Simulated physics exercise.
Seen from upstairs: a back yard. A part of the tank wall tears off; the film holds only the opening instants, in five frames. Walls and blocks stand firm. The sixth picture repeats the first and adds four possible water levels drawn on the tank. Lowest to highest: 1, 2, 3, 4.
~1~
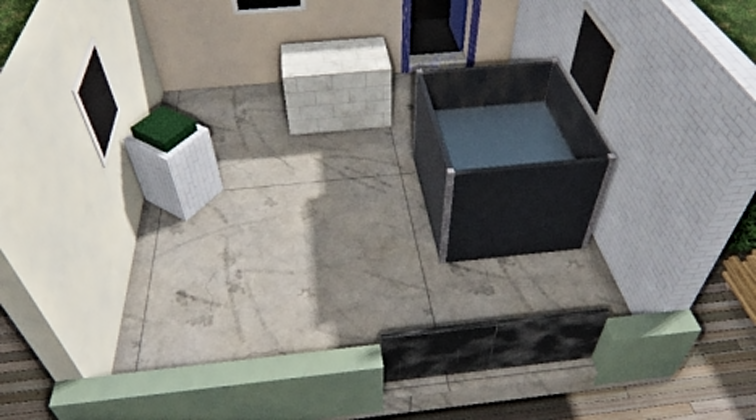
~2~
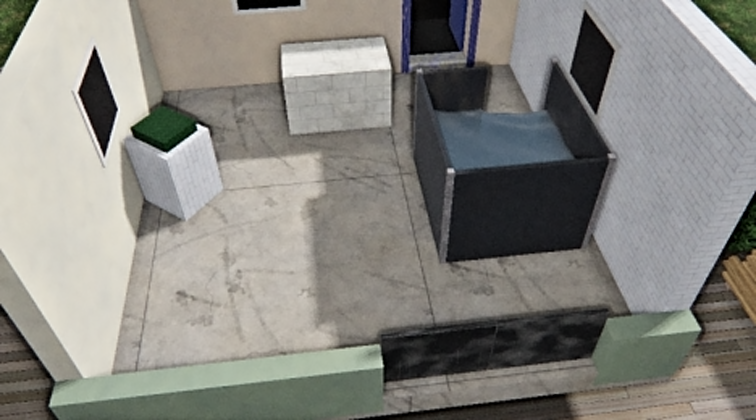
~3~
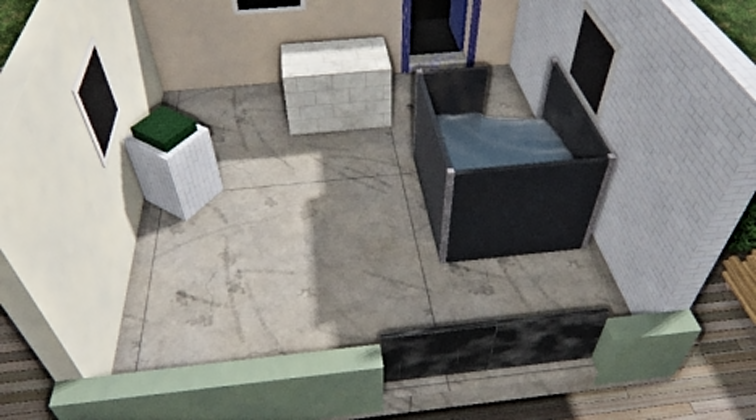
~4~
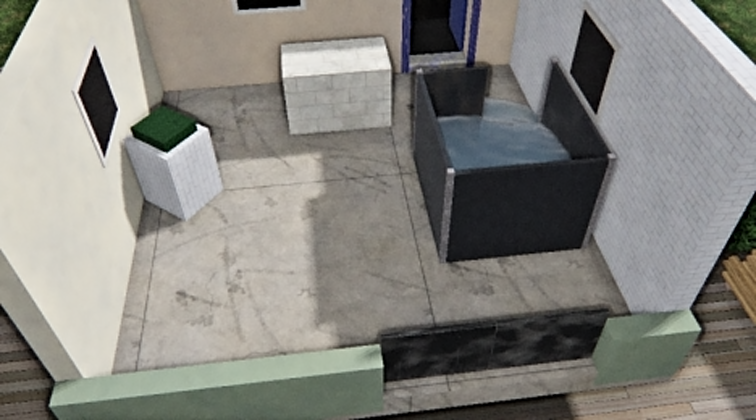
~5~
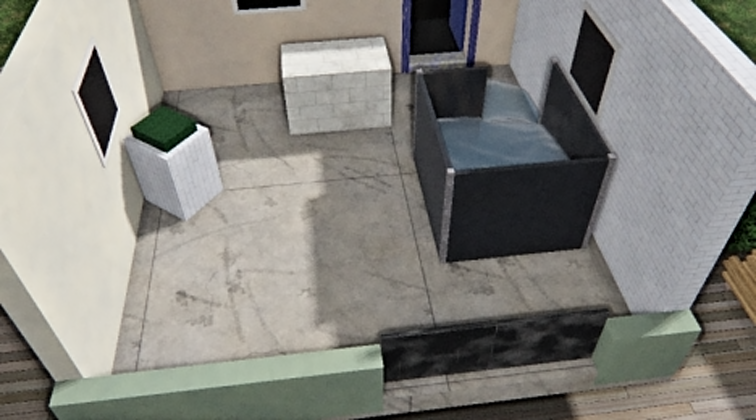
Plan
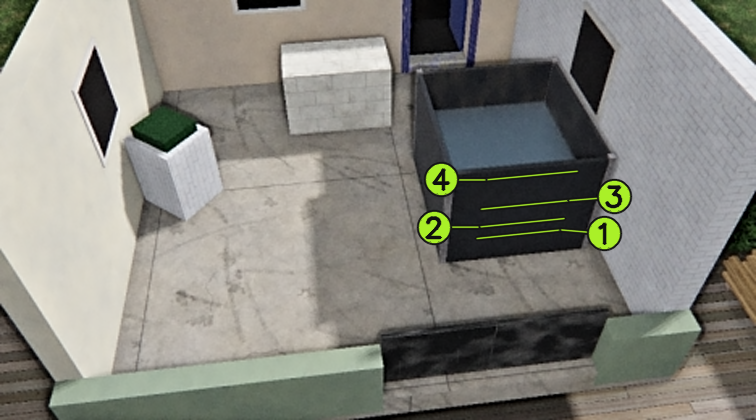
In a walled back yard seen from above, water lies still in a dark tank near the blue doorway; then part of the tank's back wall is gone, and the water's surface shifts and slopes unevenly inside.
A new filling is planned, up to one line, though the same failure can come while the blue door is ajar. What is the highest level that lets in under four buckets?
Choose 1.
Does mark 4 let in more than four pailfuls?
Yes, it does.
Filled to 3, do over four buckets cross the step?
Yes.
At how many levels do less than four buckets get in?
One.
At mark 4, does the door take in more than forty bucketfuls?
Yes, it does.
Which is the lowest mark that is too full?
It is 2.
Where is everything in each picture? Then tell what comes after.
Water in the tank at rest, its middle at (502, 150); foot of the blue doorway at (437, 70); shut gate at (494, 328).
Water covers 1 % of the ground, its front hidden from here.
Water covers 3 % of the ground, its front hidden from here.
Water covers 6 % of the ground, its front hidden from here.
Water covers 10 % of the ground, its front hidden from here.
On the marked copy, 1 at (519, 234); 2 at (521, 222); 3 at (525, 204); 4 at (531, 175); from the bottom up 1, 2, 3, 4.
If 1 is chosen, a bucket or two gets in.
If 2 is chosen, about 11 bucketfuls get in.
If 3 is chosen, dozens of bucketfuls pour in.
If 4 is chosen, dozens of bucketfuls pour in.
